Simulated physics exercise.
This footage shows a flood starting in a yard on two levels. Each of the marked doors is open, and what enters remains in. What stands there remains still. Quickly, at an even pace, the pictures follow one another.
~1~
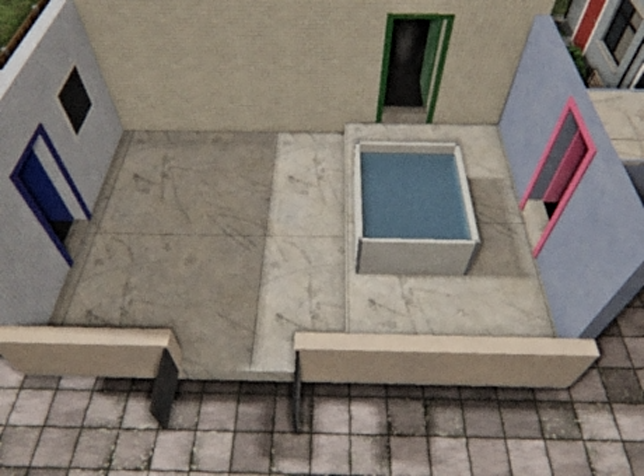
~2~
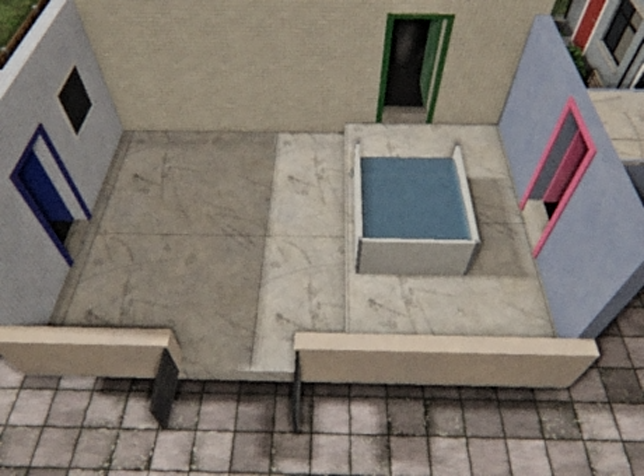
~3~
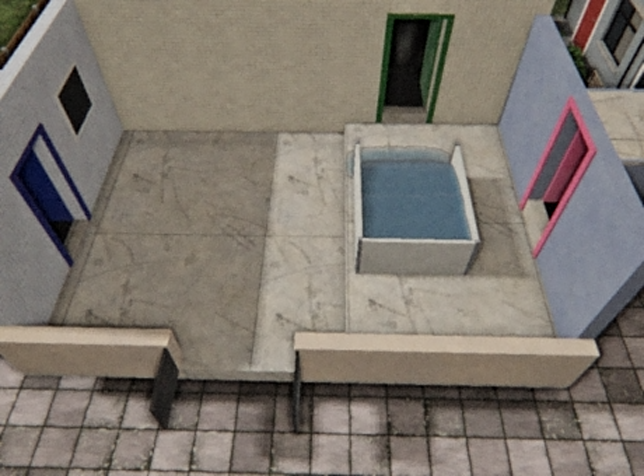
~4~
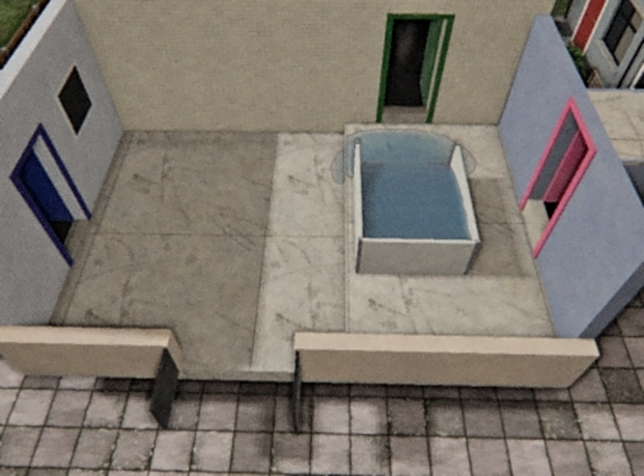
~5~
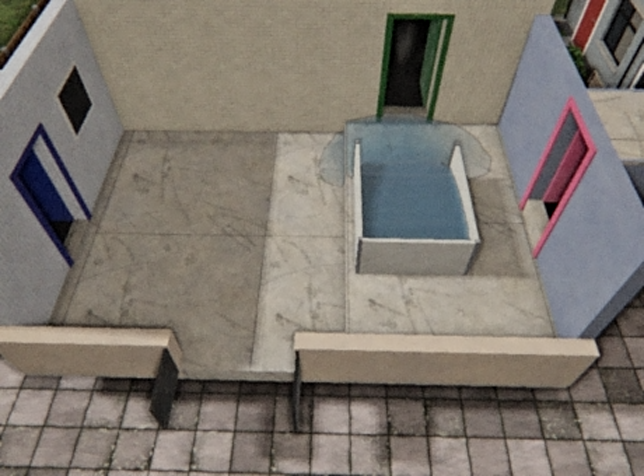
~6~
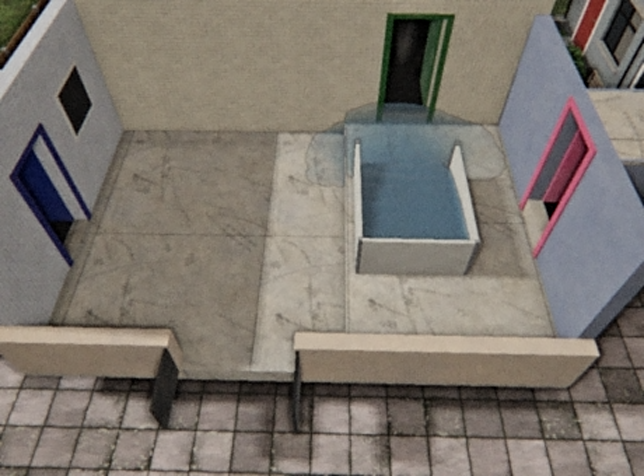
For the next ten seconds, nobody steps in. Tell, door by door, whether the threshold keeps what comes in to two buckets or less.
As I see it, the green door tops two buckets. The blue door tops two buckets. The pink door does not top two buckets.
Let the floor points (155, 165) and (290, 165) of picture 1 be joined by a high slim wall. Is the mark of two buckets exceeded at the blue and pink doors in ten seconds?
Record: Blue door admits less; pink door admits less.
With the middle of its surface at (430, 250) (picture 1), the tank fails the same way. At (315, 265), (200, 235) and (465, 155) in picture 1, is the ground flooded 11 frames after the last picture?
Spot by spot, in the order asked: Untouched, untouched, swamped.
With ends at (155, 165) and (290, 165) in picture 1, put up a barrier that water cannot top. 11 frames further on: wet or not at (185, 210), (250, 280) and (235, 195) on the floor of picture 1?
Reading them off in sequence: Spared, spared, spared.
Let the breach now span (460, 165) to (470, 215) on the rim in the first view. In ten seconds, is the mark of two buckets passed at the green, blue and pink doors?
The green door falls short, the blue door exceeds it, and the pink door exceeds it.
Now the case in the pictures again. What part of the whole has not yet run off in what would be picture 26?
Roughly 92 per cent.
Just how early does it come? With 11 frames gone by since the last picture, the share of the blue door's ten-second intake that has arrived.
Roughly 0 percent.
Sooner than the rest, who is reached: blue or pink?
The pink-painted one.
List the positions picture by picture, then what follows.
The tank at (412, 192) is whole and still, in the first frame.
The front is at a hidden place, out from the gap on the tank's far side, in the second frame.
The front is at (346, 159), out from the gap on the tank's far side, in the third frame.
Water pours out on the tank's far side and has run to (349, 138), in the fourth frame.
The front is at (343, 132), out from the gap on the tank's far side, in the fifth frame.
Water pours out on the tank's far side and has run to (474, 123), in the sixth frame.
A moment on, water covers 15 % of the floor; the green door far over two buckets in, the blue door not reached, the pink door not reached.
Next, water covers 30 % of the floor; the green door far over two buckets in, the blue door not reached, the pink door not reached.
Then, water covers 55 % of the floor; the green door far over two buckets in, the blue door wet at the sill, nothing in, the pink door wet at the sill, nothing in.
Later, water covers 80 % of the floor; the green door far over two buckets in, the blue door over two buckets in, the pink door wet at the sill, nothing in.
In the end, water covers 90 % of the floor; the green door far over two buckets in, the blue door over two buckets in, the pink door wet at the sill, nothing in.
